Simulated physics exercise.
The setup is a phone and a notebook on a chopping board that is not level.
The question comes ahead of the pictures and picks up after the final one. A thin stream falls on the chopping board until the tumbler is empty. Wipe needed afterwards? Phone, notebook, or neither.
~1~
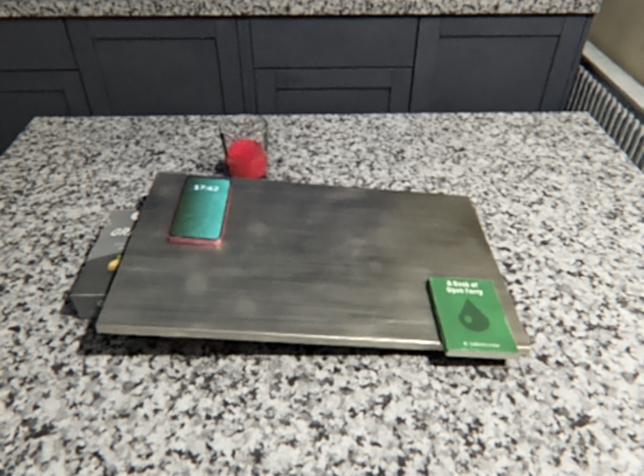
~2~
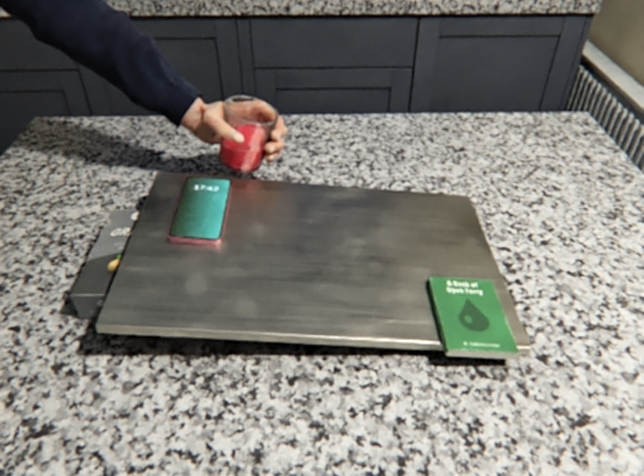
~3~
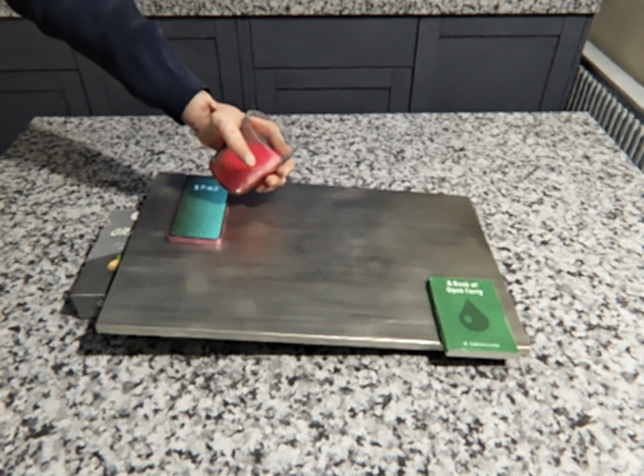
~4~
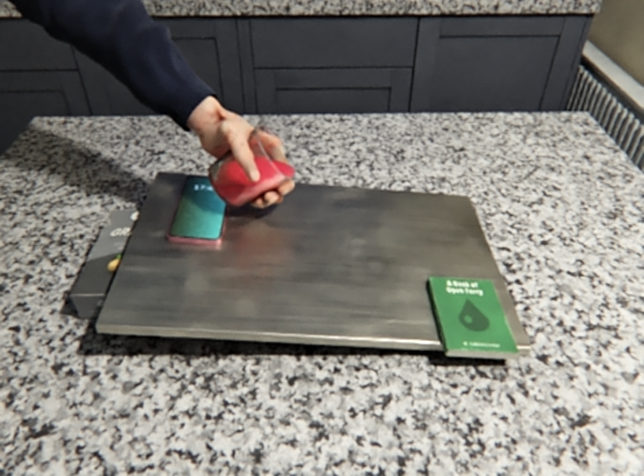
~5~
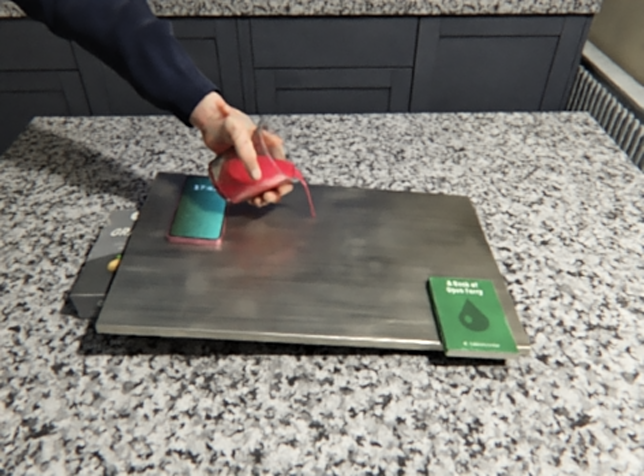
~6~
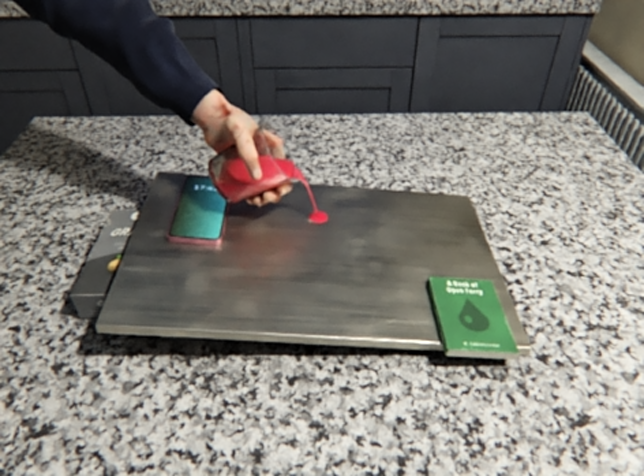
On the left the phone: No; on the right the notebook: No.
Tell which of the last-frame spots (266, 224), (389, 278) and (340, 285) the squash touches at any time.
First one left alone; second one left alone; third one left alone.
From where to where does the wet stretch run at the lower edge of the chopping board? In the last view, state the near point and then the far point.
It's wet from (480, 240) at the near side to (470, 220) at the far side.
Next, it runs down to the right; the phone is clear of it; the notebook is clear of it.
After that, it runs down to the right and off the end; the phone is clear of it; the notebook is clear of it.
Finally, it runs down to the right and off the end; the phone is clear of it; the notebook is clear of it.
